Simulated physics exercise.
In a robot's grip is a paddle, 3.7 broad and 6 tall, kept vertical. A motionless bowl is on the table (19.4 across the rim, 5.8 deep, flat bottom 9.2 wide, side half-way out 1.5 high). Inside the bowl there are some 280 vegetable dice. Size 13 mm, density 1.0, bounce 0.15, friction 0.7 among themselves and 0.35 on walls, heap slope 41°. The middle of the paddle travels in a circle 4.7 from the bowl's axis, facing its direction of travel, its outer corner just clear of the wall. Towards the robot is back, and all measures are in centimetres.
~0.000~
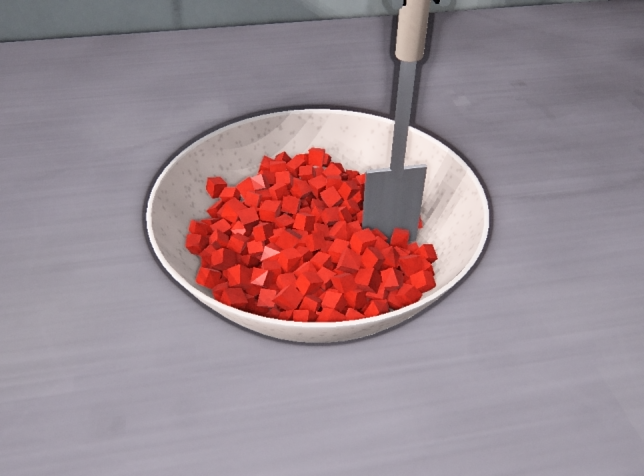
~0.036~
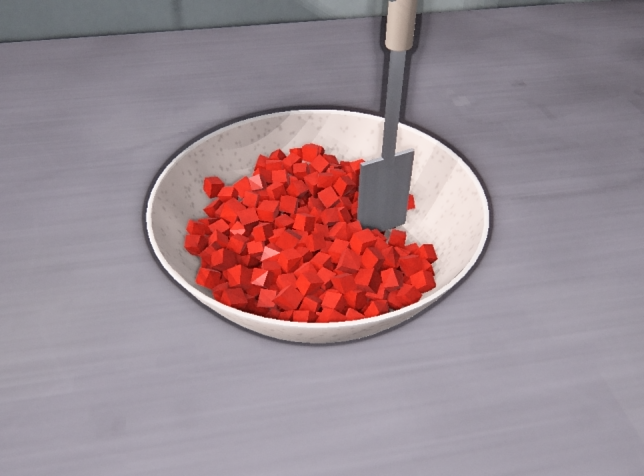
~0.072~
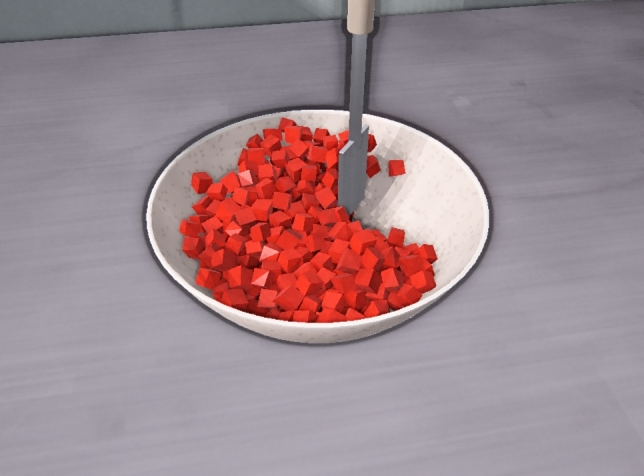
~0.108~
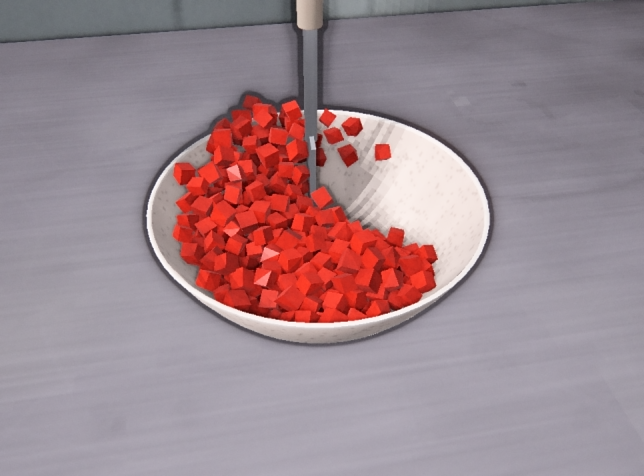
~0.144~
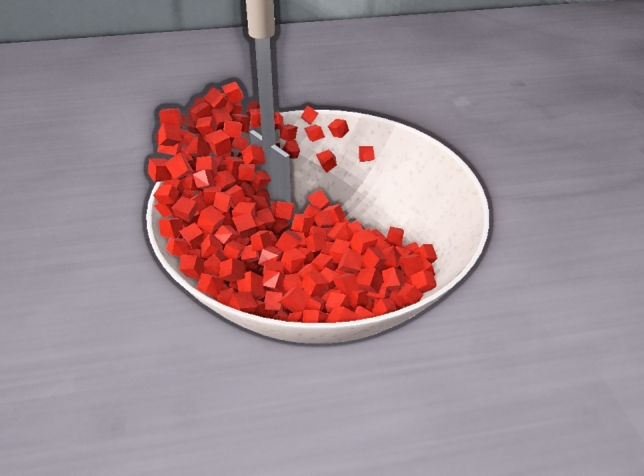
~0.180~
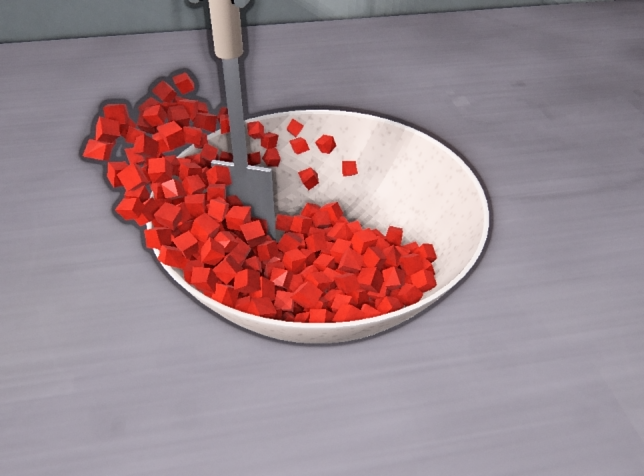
A pale speckled bowl full of small red cubes rests on a grey tabletop, seen from above at an angle by a camera that stays still. A grey flat-bladed paddle with a beige handle stands upright in the cubes at the bowl's right side. The paddle sweeps leftward along the back, turning as it goes and piling cubes up until many spill over the left rim.
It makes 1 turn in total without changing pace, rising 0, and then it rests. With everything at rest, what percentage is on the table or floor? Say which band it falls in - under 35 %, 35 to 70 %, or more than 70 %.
It falls between 35 and 70 %.
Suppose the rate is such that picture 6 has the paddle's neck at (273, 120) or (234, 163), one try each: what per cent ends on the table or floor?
It comes to close to 30 per cent and close to 55 per cent.
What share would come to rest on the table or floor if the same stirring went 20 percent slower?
I'd expect about 35 %.
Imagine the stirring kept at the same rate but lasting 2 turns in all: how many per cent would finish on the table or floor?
Close to 65 in a hundred.
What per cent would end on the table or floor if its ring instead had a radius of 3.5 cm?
It would be close to 20 per cent then.
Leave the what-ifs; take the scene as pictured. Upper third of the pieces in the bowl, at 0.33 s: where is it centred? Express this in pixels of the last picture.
Roughly pixel (440, 236).
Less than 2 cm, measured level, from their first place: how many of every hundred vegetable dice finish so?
I'd guess close to 5 percent of the load.
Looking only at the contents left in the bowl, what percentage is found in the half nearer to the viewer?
It comes to near 30 percent.
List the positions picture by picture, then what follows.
In the first frame, paddle neck at (399, 147), 0° round; upper third of the load around (303, 230), from x 195 to 425, top at y 155; 283 in the bowl.
In the second frame, paddle neck at (390, 135), 16° round; upper third of the load around (303, 221), from x 195 to 425, top at y 150.
In the third frame, paddle neck at (356, 117), 51° round; upper third of the load around (290, 197), from x 190 to 425, top at y 125.
In the fourth frame, paddle neck at (311, 112), 86° round; upper third of the load around (260, 174), from x 180 to 425, top at y 105.
In the fifth frame, paddle neck at (268, 122), 120° round; upper third of the load around (217, 175), from x 160 to 425, top at y 95; 278 in the bowl, 5 in flight or on the tool.
In the sixth frame, paddle neck at (239, 144), 155° round; upper third of the load around (185, 188), from x 100 to 425, top at y 85; 259 in the bowl, 24 in flight or on the tool.
After 0.26 s, 229° round, highest piece 10 above the table; 225 in the bowl, 6 on the table or floor, 52 in flight or on the tool.
After 0.33 s, 304° round, highest piece 10 above the table; 183 in the bowl, 50 on the table or floor, 50 in flight or on the tool.
After 0.57 s, 0° round, highest piece 7 above the table; 148 in the bowl, 135 on the table or floor.
After 1.27 s, 0° round, highest piece 7 above the table; 148 in the bowl, 135 on the table or floor.
At rest, 148 in the bowl, 135 on the table or floor. That is 48 % on the table or floor.
